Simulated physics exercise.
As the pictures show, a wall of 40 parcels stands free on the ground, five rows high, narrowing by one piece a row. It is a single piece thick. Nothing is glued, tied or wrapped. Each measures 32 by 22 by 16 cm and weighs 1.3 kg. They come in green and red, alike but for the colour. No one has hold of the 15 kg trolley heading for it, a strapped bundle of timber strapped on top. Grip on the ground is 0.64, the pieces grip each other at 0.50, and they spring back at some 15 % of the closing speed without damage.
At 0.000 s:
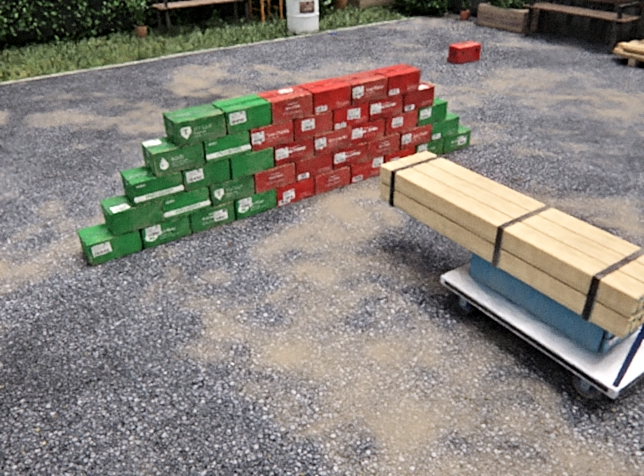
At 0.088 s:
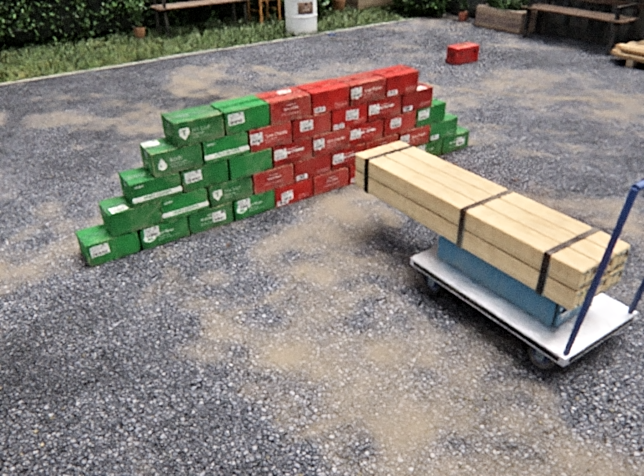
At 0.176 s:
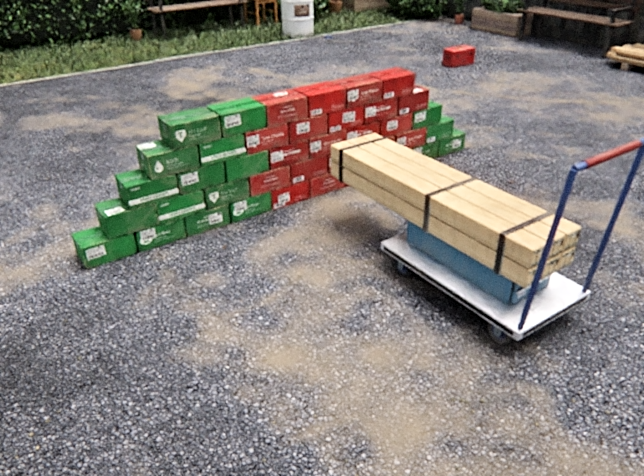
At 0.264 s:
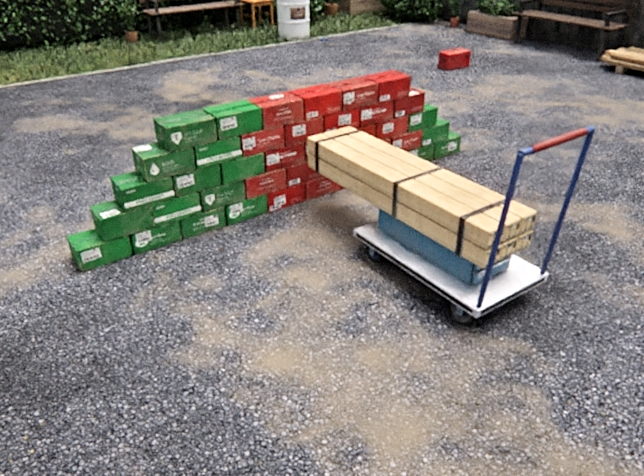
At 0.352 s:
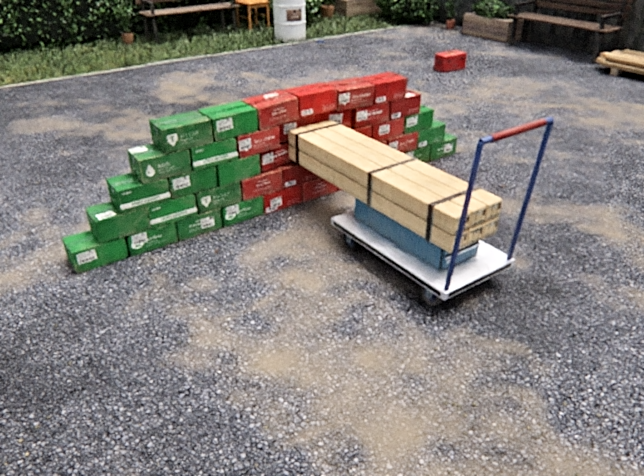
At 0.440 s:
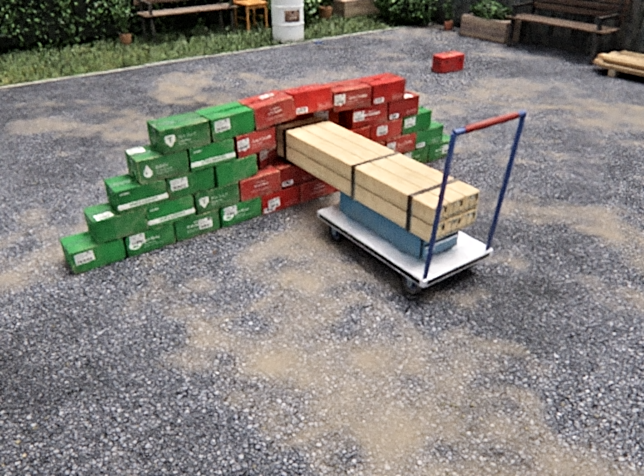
A trolley loaded with long strapped boards rolls left and pushes into red parcels in a wall.
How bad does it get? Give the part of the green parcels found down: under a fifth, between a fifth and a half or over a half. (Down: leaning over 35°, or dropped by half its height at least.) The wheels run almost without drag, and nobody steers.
Under a fifth of them.
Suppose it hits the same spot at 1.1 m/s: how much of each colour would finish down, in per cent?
Then green 0, red 0 per cent.
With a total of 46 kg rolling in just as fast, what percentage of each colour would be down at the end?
Then green 0, red 40 per cent.
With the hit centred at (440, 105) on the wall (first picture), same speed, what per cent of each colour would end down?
Then green 10, red 10 per cent.
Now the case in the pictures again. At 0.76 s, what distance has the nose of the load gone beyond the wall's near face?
Some 65 cm beyond.
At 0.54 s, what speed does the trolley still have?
Roughly 1.4 m/s.
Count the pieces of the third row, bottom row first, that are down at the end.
2 from that row.
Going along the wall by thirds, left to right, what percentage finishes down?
In per cent: Left 0, middle 40, right 0.
After 0.54 s, load 35 cm past the wall's line, still rolling; none of the 18 green parcels down (1 of 40 in all colours); top green parcel unmoved.
After 0.76 s, load 64 cm past the wall's line, still rolling; none of the 18 green parcels down (3 of 40 in all colours); top green parcel unmoved.
After 1.08 s, load 72 cm past the wall's line, stopped; none of the 18 green parcels down (5 of 40 in all colours); top green parcel unmoved.
After 1.60 s, load 72 cm past the wall's line, stopped; 1 of the 18 green parcels down (8 of 40 in all colours); top green parcel unmoved.
In the end (2.8 s), load 72 cm past the wall's line, stopped; 1 of the 18 green parcels down (8 of 40 in all colours); top green parcel unmoved; top red parcel unmoved. That is 6 per cent. From the last view, middles, top green parcel near (179, 133), top red parcel near (380, 88).
